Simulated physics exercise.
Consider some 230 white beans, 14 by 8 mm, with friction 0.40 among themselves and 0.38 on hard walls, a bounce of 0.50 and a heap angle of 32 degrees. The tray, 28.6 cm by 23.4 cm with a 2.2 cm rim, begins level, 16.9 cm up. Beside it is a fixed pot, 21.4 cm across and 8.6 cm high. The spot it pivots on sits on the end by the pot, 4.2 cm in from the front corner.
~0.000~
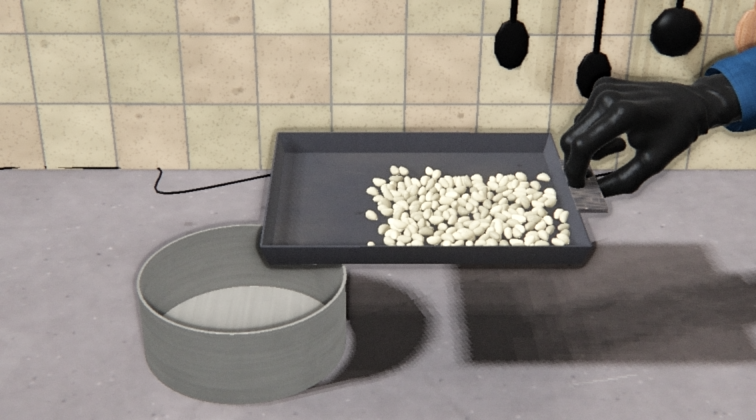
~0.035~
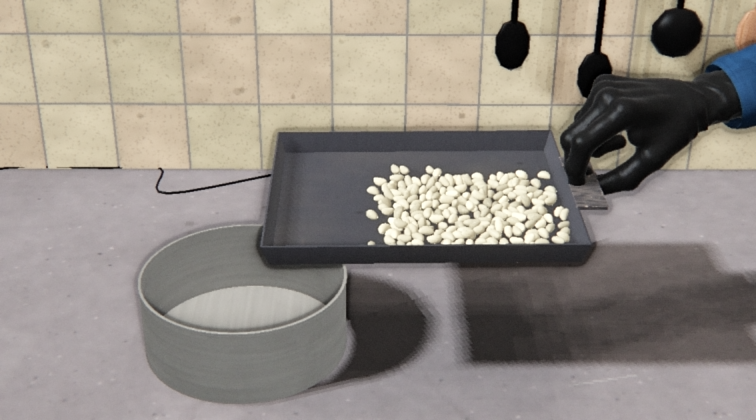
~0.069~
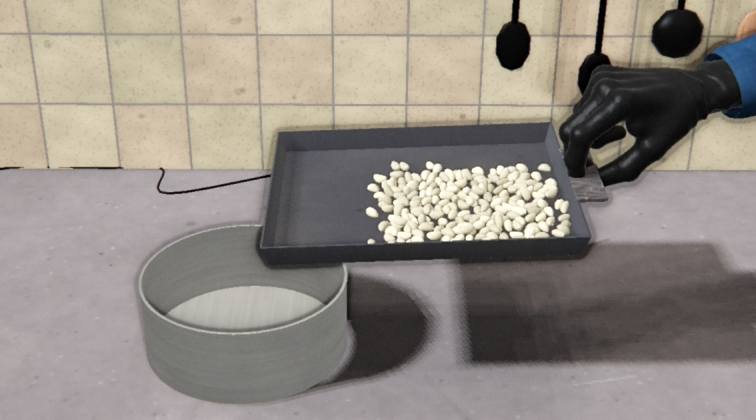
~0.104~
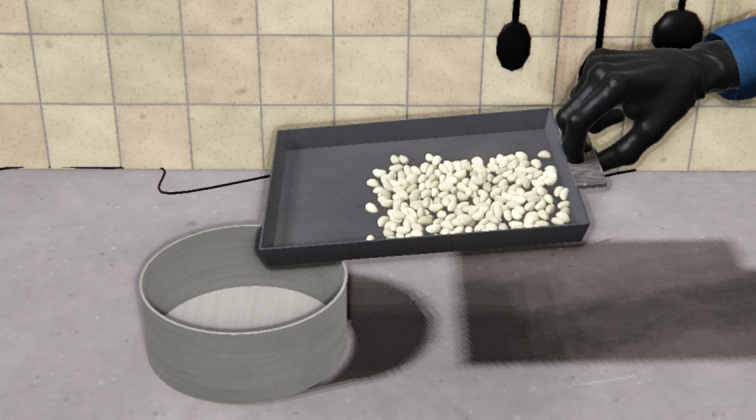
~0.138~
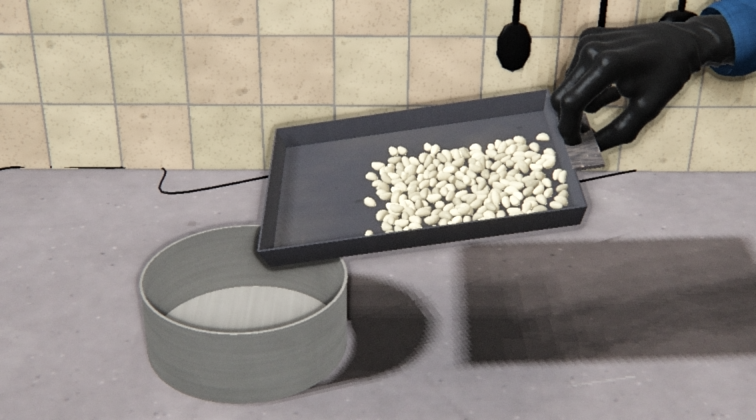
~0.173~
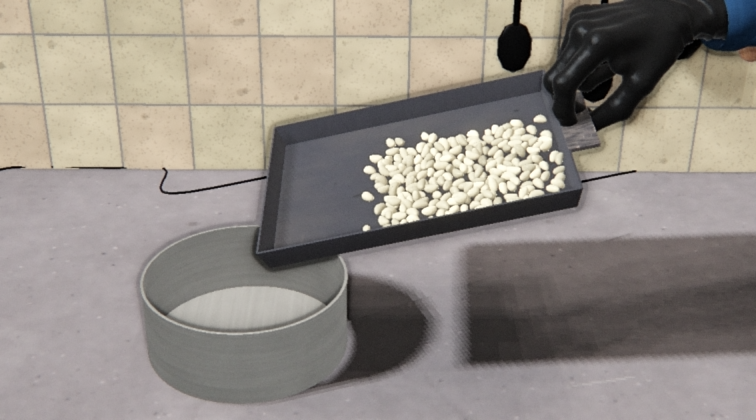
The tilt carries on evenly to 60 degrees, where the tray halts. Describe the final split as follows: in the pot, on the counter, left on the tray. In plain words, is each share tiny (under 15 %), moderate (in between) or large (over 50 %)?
Pot: Moderate; counter: Moderate; tray: Moderate.
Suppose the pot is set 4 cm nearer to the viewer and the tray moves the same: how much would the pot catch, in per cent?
Share in pot: Approx. 55 %.
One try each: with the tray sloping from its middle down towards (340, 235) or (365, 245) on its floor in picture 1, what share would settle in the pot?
That would be close to 5 per cent, then close to 0 per cent.
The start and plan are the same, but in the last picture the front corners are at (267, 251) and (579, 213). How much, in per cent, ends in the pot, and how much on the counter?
Pot 0; counter 70.
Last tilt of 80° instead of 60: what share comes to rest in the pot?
I'd say close to 40 percent.
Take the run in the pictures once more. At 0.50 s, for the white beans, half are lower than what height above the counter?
About 26 cm.
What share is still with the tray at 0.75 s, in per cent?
Roughly 40 percent of the load, I'd say.
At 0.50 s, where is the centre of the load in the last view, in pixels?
The middle of the load should be at about (336, 148) by then.
Then, at 0.37 s, tilt 38 degrees; the tray holds 100 %, the pot 0 %.
After 0.50 s, tilt 54 degrees; the tray holds 100 %, the pot 0 %.
After 0.75 s, tilt 60 degrees; the tray holds 40 %, the pot 10 %.
By 2.1 s all is still; pot 35 %, counter 40 %, tray 30 %.
